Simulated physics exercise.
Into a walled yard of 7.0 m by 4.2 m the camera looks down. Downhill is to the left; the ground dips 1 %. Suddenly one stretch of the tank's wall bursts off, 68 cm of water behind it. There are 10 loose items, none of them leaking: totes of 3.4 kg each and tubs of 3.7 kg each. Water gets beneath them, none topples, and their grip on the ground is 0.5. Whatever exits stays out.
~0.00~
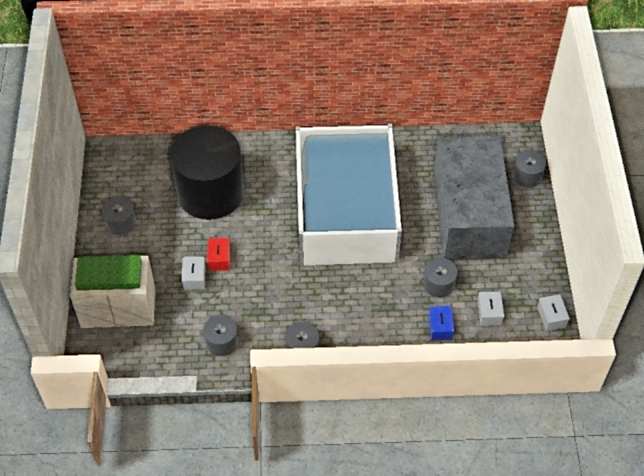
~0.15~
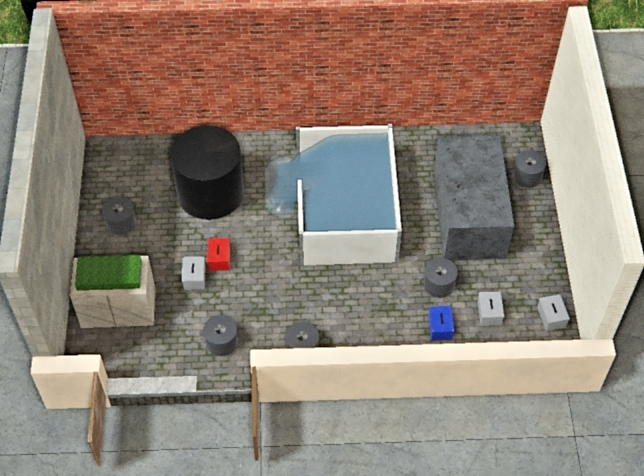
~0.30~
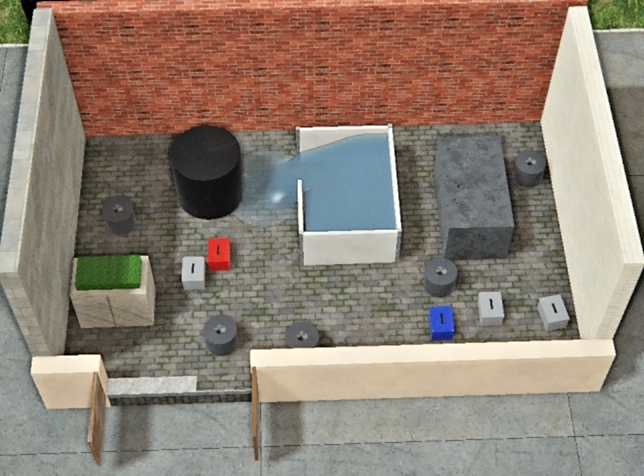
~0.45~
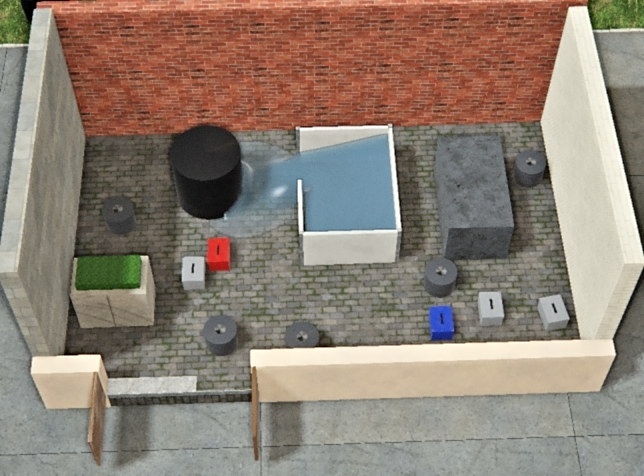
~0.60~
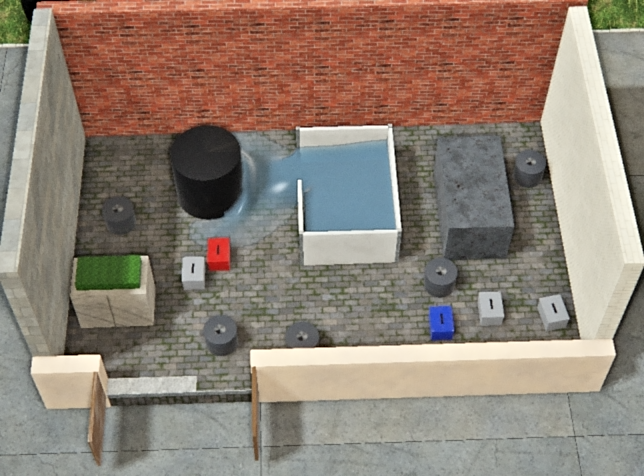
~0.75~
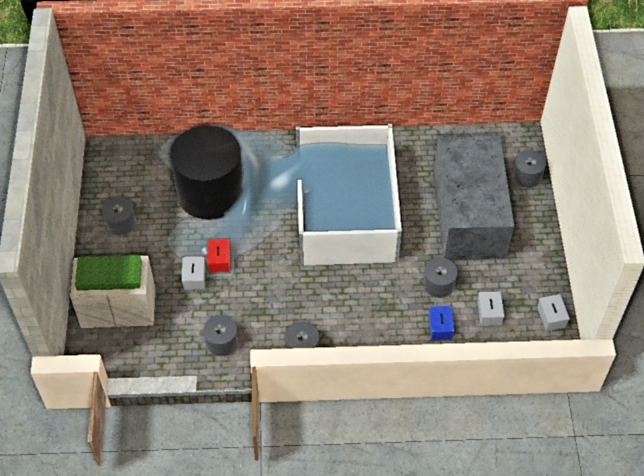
Water bursts through the left wall of a white tank in a walled, paved yard, pours left against a black cylinder and spreads around its base toward the red box, while the scattered boxes and round tubs stay still.
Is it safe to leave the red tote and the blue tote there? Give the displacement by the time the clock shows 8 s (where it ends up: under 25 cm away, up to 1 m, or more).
Red tote winds up a long way off; blue tote covers a modest distance.
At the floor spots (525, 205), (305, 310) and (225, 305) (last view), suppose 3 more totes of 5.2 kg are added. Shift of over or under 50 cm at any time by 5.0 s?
Spot by spot, in turn: Falls short, falls short, exceeds it.
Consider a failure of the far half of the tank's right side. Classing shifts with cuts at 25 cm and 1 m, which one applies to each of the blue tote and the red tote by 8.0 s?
The blue tote would be washed far off and the red tote would move somewhat.
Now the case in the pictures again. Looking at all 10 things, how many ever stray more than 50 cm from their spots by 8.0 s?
Result: 7.
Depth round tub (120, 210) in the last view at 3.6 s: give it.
10 cm.
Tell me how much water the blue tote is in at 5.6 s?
I'd put it at about 1 cm.
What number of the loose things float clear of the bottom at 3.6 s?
Then: 1.
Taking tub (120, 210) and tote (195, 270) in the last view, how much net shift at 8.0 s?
In that order: 300 cm, gone out.
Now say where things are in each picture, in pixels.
In the first frame, the red tote at (218, 250) rests on the ground; the blue tote at (442, 319), on the bottom; 2.3 m2 under water; 0 of 10 have shifted.
In the second frame, the red tote at (218, 250), on the bottom; the blue tote at (442, 319), on the bottom; water covers 2.8 m2; 0 of 10 have shifted.
In the third frame, the red tote at (218, 250) rests on the ground; the blue tote at (442, 319) rests on the ground; water covers 3.4 m2; 0 of 10 have shifted.
In the fourth frame, the red tote at (218, 250) rests on the ground; the blue tote at (442, 319) rests on the ground; water covers 3.9 m2; 0 of 10 have shifted.
In the fifth frame, the red tote at (218, 250), on the bottom; the blue tote at (442, 319), on the bottom; 4.5 m2 under water; 0 of 10 have shifted.
In the sixth frame, the red tote at (218, 251) rests on the ground; the blue tote at (442, 319), on the bottom; water covers 5.2 m2; 0 of 10 have shifted.
After 1.6 s the red tote is near (201, 328), 1.3 m from its start, aground; the blue tote is near (442, 319), 0.0 m from its start, aground; 0 of 10 are out; 1 afloat.
After 3.6 s the red tote has gone out; the blue tote is near (442, 319), 0.0 m from its start, aground; 3 of 10 are out; 1 afloat.
After 5.6 s the red tote has gone out; the blue tote is near (442, 319), 0.0 m from its start, aground; 3 of 10 are out; 1 afloat.
After 8.0 s the red tote has gone out; the blue tote is near (473, 297), 0.6 m from its start, afloat; 3 of 10 are out; 5 afloat.
